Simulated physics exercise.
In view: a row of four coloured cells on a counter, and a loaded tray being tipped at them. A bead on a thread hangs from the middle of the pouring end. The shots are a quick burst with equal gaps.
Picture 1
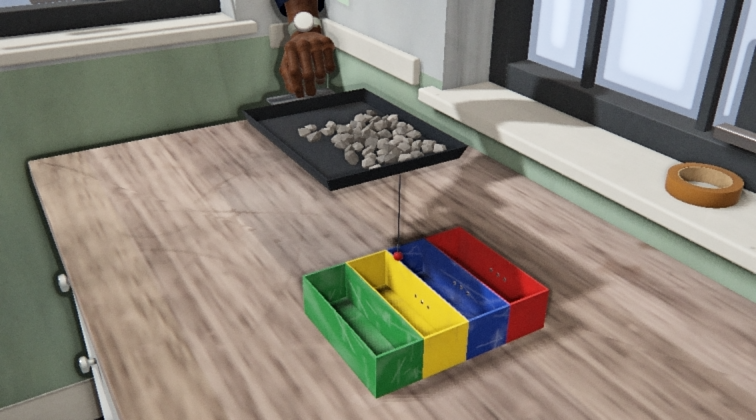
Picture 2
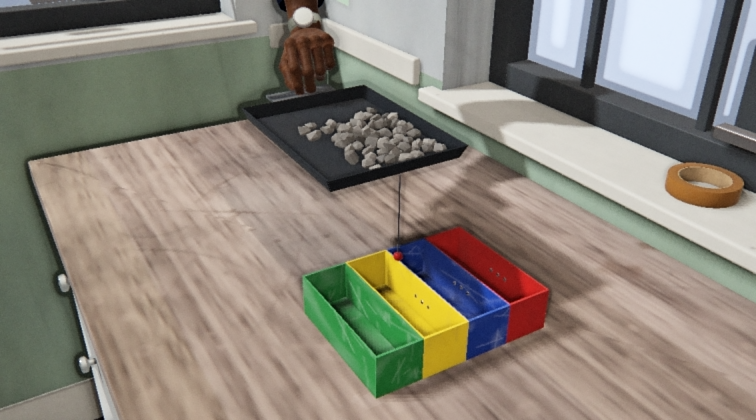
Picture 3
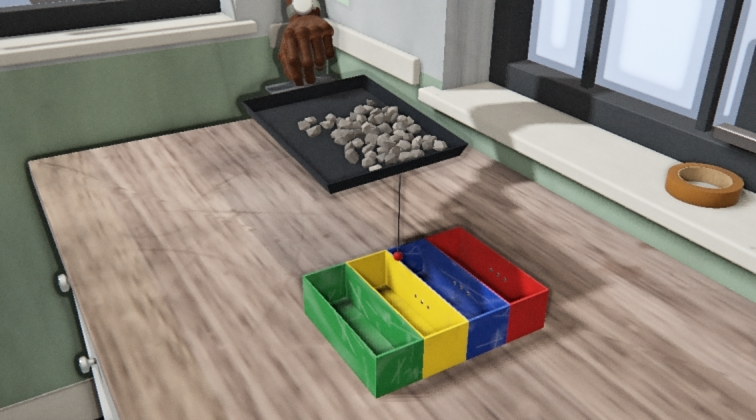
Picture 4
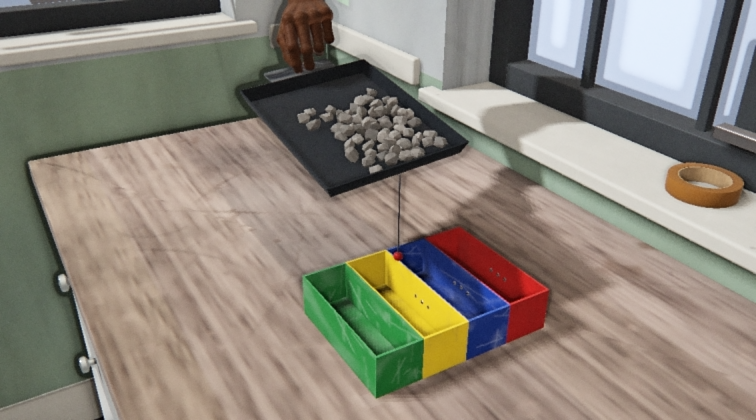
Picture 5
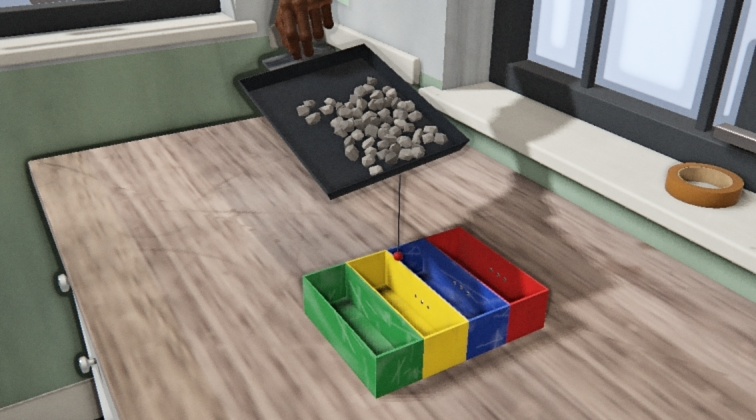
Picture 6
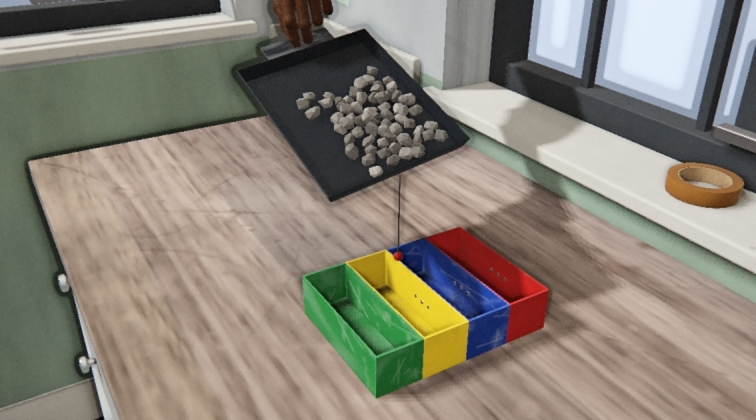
We see a dark tray of grey gravel above green, yellow, blue and red compartments on a wooden counter; a brown hand at the far end raises it, and the tray slants gradually more steeply, its near edge dipping slightly leftward.
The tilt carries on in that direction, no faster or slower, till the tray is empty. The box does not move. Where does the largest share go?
The green one ends fullest.
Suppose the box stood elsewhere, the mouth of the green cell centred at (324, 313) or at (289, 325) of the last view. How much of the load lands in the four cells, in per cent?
About 100 and 100 per cent.
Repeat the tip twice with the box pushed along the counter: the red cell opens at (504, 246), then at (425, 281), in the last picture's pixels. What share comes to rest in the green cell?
First some 20, then 0 per cent.
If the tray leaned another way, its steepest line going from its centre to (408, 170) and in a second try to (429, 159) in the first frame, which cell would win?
At the first place the cell in blue, at the second the red one.
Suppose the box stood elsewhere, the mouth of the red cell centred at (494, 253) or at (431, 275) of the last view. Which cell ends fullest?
The first try: Green. The second: Yellow.
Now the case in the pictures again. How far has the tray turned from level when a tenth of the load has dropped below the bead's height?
Roughly 75°.
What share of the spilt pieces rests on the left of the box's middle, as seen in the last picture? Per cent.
Roughly 90 in a hundred.
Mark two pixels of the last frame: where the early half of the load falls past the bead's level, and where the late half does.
At about (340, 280), then at (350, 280).
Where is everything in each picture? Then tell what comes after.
The first frame shows corners of the pouring end at (330, 176) and (460, 145), level; middle of the load at (374, 138), bits of gravel; bead on its thread at (398, 256); green cell at (400, 364); yellow cell at (445, 346); blue cell at (488, 328); red cell at (527, 312).
The second frame shows corners of the pouring end at (330, 177) and (460, 144), level; middle of the load at (374, 136).
The third frame shows corners of the pouring end at (330, 180) and (460, 143), tipped barely, lowest at the left corner; middle of the load at (374, 132).
The fourth frame shows corners of the pouring end at (330, 184) and (461, 140), tipped a little, lowest at the left corner; middle of the load at (374, 126).
The fifth frame shows corners of the pouring end at (331, 188) and (461, 138), tipped clearly, lowest at the left corner; middle of the load at (374, 121).
The sixth frame shows corners of the pouring end at (331, 191) and (462, 137), tipped clearly, lowest at the left corner; middle of the load at (374, 117); green cell at (400, 364); yellow cell at (445, 346); blue cell at (488, 328); red cell at (527, 312).
Soon after the last picture, tray tipped steeply; most on the tray; about a quarter falling or outside the box.
A little later, tray tipped past a quarter turn; a stray few on the tray; about half in the green cell; about a quarter in the yellow cell; about a quarter falling or outside the box.
Later still, tray tipped past a quarter turn; about two thirds in the green cell; about a quarter in the yellow cell; about a quarter falling or outside the box.
At rest, tray tipped past a quarter turn; about two thirds in the green cell; about a quarter in the yellow cell; none in the blue cell; none in the red cell; about a quarter outside the box.
